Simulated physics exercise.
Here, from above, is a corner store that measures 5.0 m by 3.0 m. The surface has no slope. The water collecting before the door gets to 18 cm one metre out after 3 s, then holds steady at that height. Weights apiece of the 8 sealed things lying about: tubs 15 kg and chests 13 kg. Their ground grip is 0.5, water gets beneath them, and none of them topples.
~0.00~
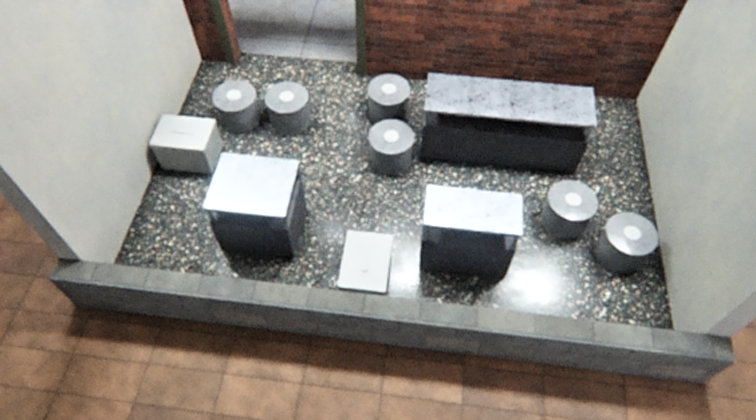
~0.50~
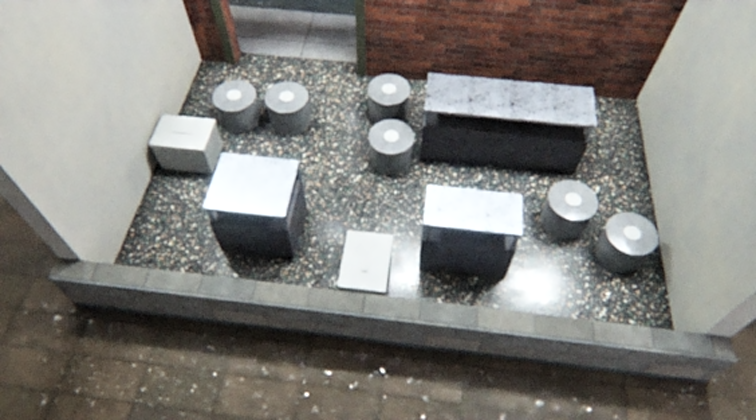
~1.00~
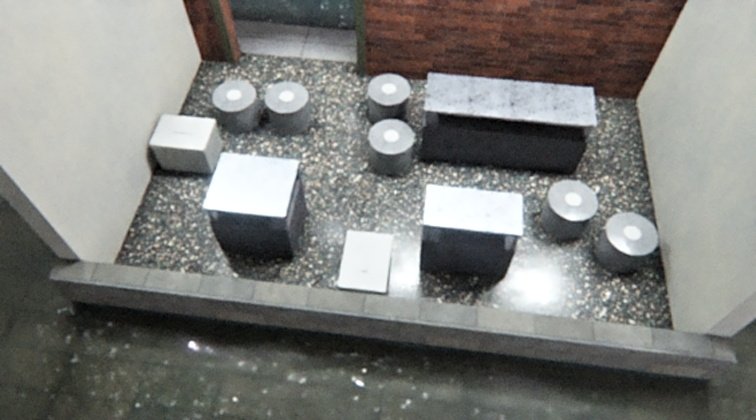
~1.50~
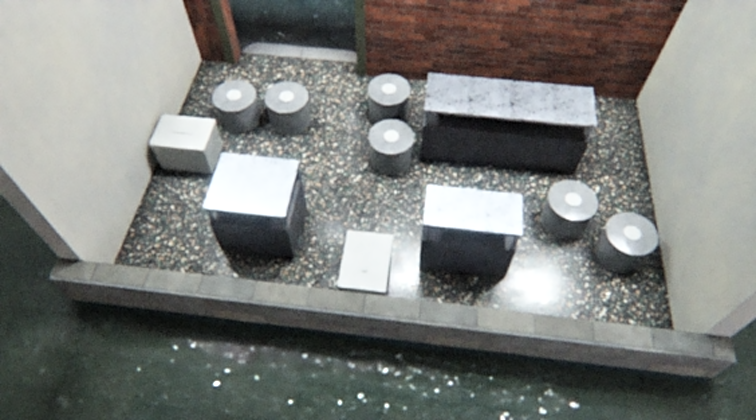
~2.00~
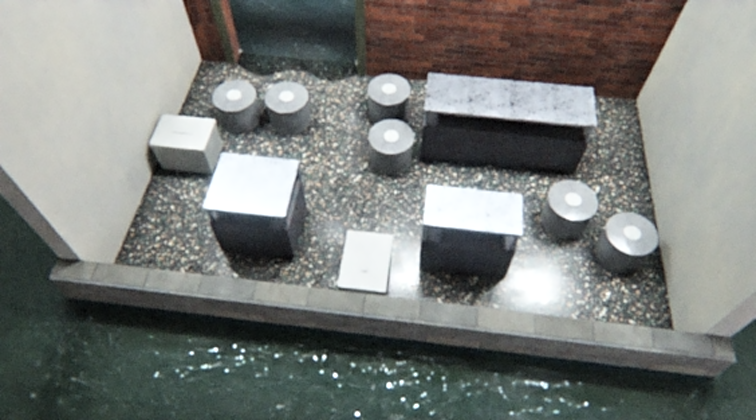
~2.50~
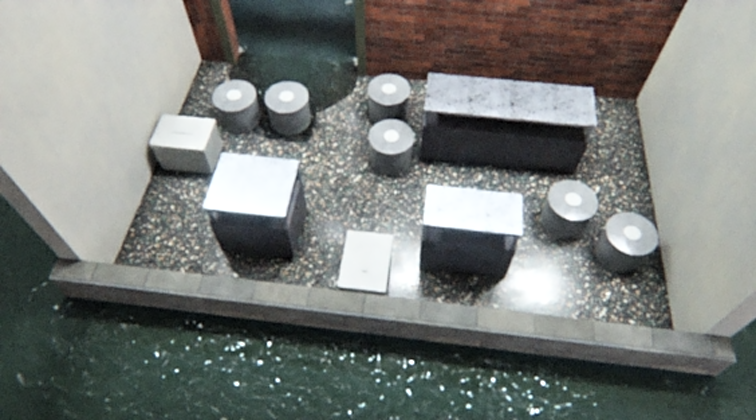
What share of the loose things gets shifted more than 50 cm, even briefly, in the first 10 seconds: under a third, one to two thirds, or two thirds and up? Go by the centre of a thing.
One to two thirds.
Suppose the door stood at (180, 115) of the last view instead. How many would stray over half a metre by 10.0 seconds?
Then 4 of them would.
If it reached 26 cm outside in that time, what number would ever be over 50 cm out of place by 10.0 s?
Count: 4.
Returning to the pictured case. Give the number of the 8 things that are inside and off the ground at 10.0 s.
By my count, 4.
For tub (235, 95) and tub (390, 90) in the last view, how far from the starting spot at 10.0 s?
150 cm and 0 cm respectively.
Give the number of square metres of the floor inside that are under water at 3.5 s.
Close to 2.5 m2, I'd say.
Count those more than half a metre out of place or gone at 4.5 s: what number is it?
Tally at that time: 1.
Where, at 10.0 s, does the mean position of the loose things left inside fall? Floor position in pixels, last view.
Close to pixel (406, 224).
After 3.5 s 0 of 8 are over 50 cm from their spots; 0 afloat.
After 4.5 s 1 of 8 are over 50 cm from their spots; 0 afloat.
After 7.0 s 3 of 8 are over 50 cm from their spots; 3 afloat.
After 10.0 s 4 of 8 are over 50 cm from their spots, and 4 have been at some point; 4 afloat.
